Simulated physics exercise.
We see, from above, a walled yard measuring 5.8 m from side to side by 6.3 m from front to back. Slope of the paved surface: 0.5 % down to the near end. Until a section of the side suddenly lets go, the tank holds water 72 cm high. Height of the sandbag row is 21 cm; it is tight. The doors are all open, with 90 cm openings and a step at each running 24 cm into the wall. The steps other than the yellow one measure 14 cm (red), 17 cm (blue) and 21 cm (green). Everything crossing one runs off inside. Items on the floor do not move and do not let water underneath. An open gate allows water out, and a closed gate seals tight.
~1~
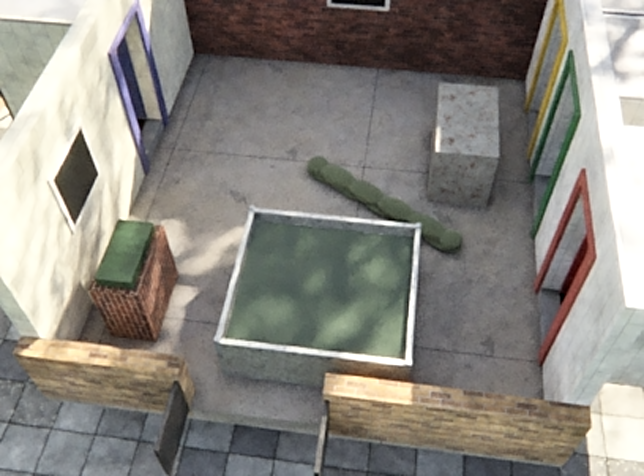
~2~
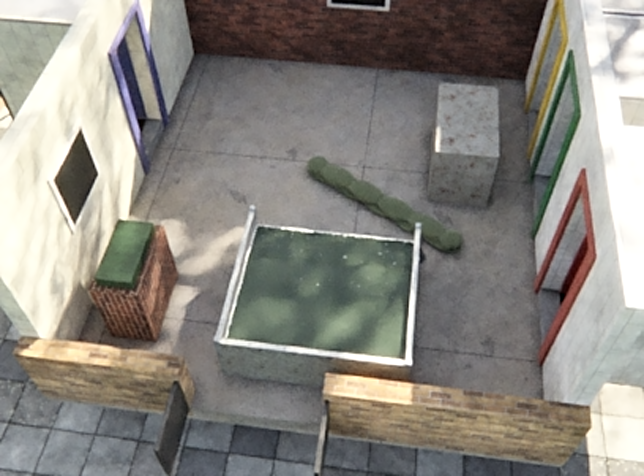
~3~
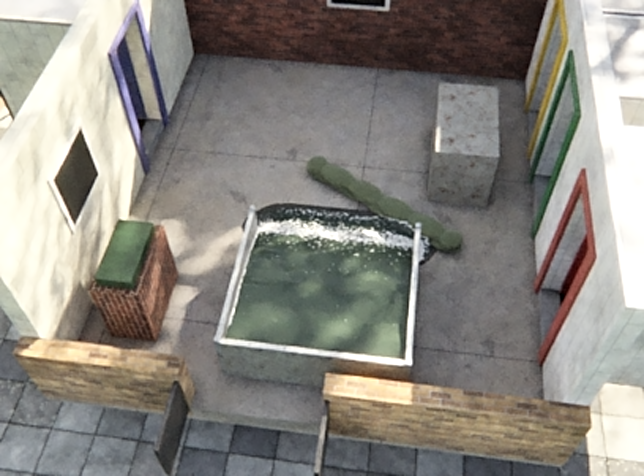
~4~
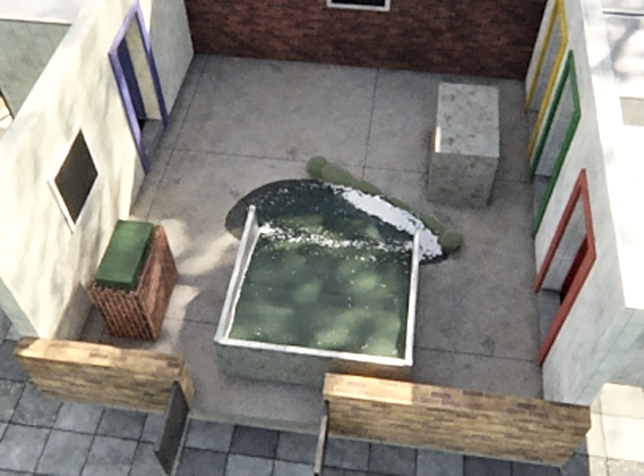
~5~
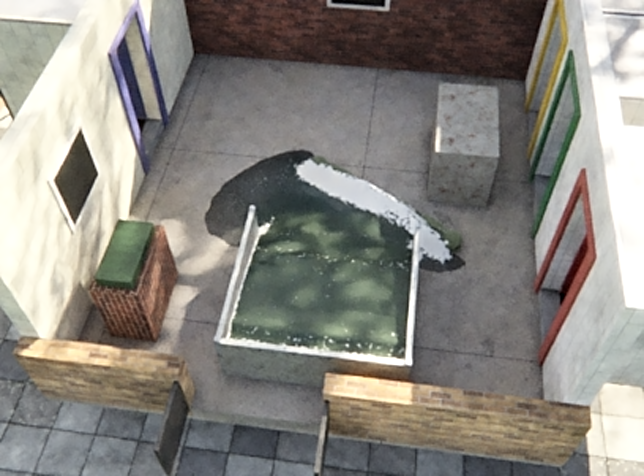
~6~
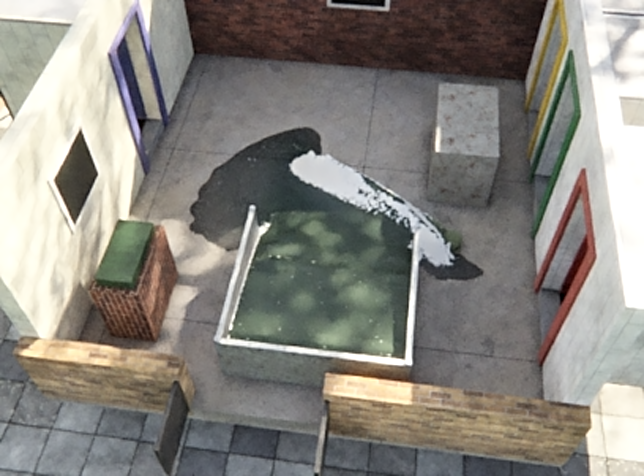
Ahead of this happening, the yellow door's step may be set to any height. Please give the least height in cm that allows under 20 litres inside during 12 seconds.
It would have to be roughly 9 cm high.
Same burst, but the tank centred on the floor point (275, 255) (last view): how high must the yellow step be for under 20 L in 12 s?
You'd need some 14.0 cm.
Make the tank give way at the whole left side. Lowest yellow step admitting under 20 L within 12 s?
With that break, close to 15 cm.
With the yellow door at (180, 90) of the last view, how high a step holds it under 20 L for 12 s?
Roughly 21 cm, give or take.
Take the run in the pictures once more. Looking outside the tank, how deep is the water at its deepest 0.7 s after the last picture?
Close to 46 centimetres.
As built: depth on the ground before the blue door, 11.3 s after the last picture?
Roughly 6.5 cm deep.
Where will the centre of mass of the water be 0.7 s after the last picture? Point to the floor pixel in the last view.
Centre of the water: Approx. (327, 246) px.
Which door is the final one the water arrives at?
Yellow, last of all.
Then, 0.7 s after the last picture water covers 45 % of the floor, deepest (46 cm) near (345, 199); it has not reached the yellow door.
Then, 2.3 s after the last picture water covers 75 % of the floor, deepest (33 cm) near (189, 94); 1 cm at the yellow door, 0 litres in over its 8 cm step.
Then, 11.3 s after the last picture water covers 95 % of the floor, deepest (15 cm) near (512, 429); 8 cm at the yellow door, 31 litres in over its 8 cm step.
At the yellow door as built, the water peaked near 13 cm, 5.7 s after the last picture.
With a step of 7.5 cm, 40 litres would have come in within the 12 s; with 10.5 cm, 7 litres. So under 20 litres takes about 9 cm.
